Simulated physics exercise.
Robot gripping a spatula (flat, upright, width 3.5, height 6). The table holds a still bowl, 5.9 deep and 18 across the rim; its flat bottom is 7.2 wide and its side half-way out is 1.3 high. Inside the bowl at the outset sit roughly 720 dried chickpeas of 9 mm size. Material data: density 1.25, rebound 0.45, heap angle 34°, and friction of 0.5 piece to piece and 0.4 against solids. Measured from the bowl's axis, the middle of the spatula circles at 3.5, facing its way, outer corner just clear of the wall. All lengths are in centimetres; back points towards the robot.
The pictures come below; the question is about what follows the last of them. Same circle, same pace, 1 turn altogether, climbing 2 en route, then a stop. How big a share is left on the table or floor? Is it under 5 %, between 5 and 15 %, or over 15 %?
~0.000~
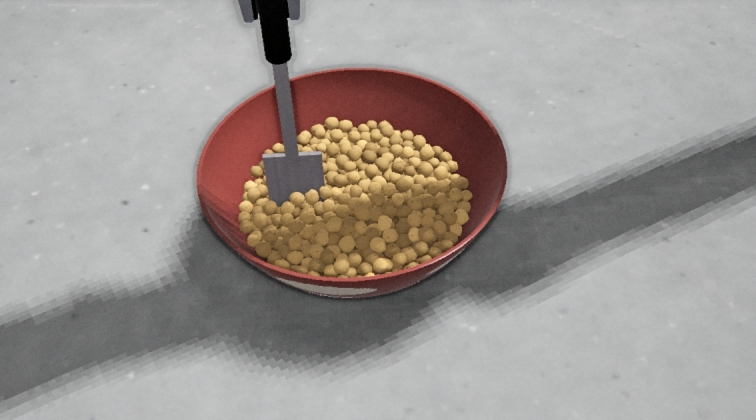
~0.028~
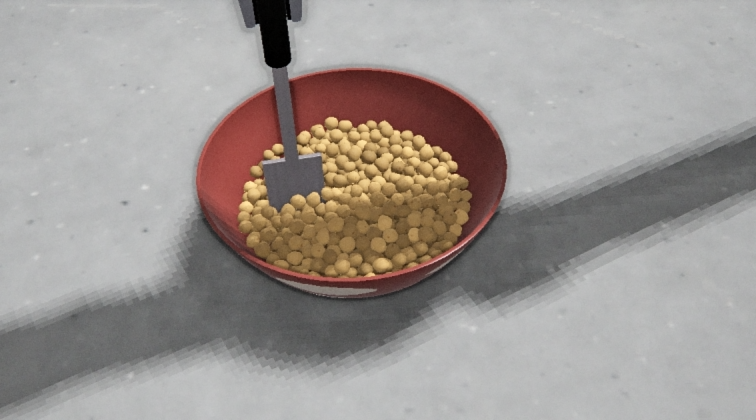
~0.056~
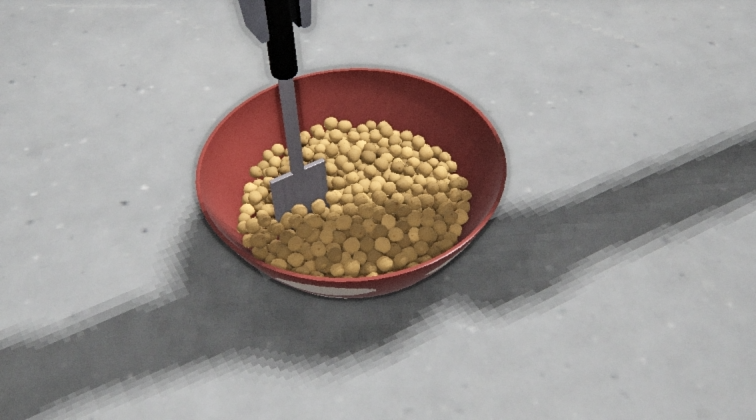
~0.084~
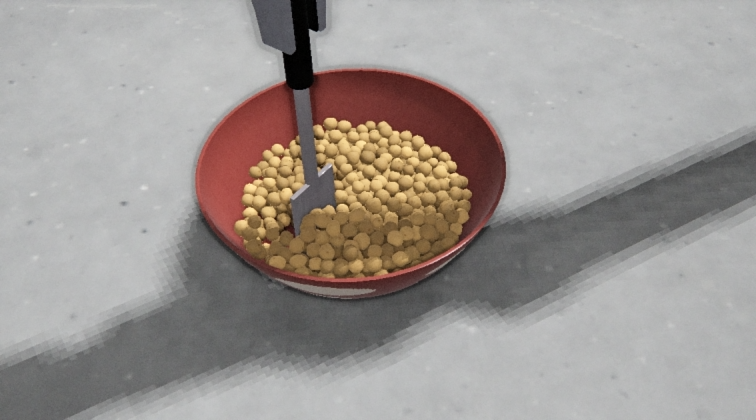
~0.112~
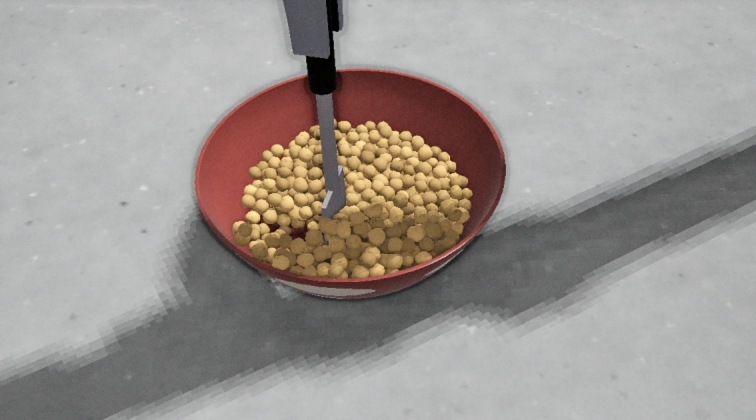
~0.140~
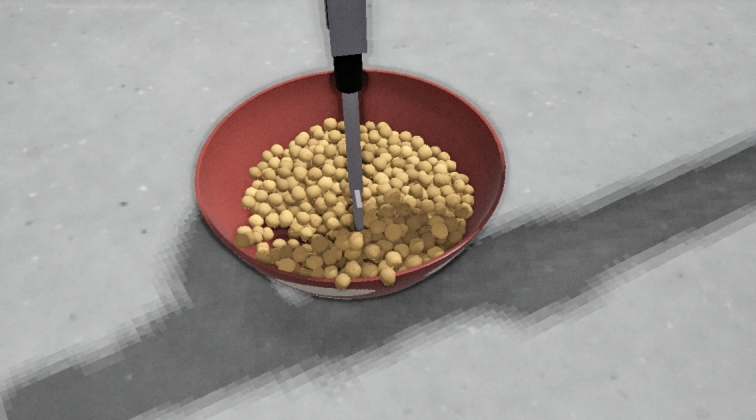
Between 5 and 15 %.
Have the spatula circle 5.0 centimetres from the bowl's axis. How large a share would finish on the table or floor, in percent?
It would be near 15 per cent.
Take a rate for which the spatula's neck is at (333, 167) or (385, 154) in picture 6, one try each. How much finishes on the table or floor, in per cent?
First try: About 5 %; second try: About 20 %.
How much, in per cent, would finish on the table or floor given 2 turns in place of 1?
It would be around 10 percent.
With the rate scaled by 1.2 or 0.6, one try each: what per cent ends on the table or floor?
First try close to 15, second close to 0, in per cent.
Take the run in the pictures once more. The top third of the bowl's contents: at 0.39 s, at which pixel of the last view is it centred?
Near (316, 136).
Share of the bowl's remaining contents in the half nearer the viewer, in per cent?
It comes to near 50 percent.
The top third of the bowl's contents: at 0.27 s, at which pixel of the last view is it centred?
Look near (424, 151) for its middle.
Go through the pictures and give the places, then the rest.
In the first frame, spatula neck at (289, 135), 0° round; upper third of the load around (355, 191), from x 245 to 465, top at y 125; 716 in the bowl.
In the second frame, spatula neck at (289, 139), 8° round; upper third of the load around (354, 192), from x 245 to 465, top at y 125.
In the third frame, spatula neck at (295, 151), 29° round; upper third of the load around (351, 200), from x 245 to 465, top at y 125.
In the fourth frame, spatula neck at (309, 161), 51° round; upper third of the load around (353, 212), from x 240 to 465, top at y 125.
In the fifth frame, spatula neck at (331, 167), 73° round; upper third of the load around (362, 221), from x 240 to 465, top at y 125.
In the sixth frame, spatula neck at (355, 166), 95° round; upper third of the load around (381, 220), from x 240 to 465, top at y 125; 714 in the bowl, 2 in flight or on the tool.
By 0.27 s, 195° round, highest piece 8 above the table; 699 in the bowl, 7 on the table or floor, 10 in flight or on the tool.
By 0.39 s, 294° round, highest piece 8 above the table; 674 in the bowl, 27 on the table or floor, 15 in flight or on the tool.
By 0.65 s, 0° round, highest piece 6 above the table; 663 in the bowl, 53 on the table or floor.
By 1.35 s, 0° round, highest piece 6 above the table; 663 in the bowl, 53 on the table or floor.
Final count, 663 in the bowl, 53 on the table or floor. That is 7 % on the table or floor.
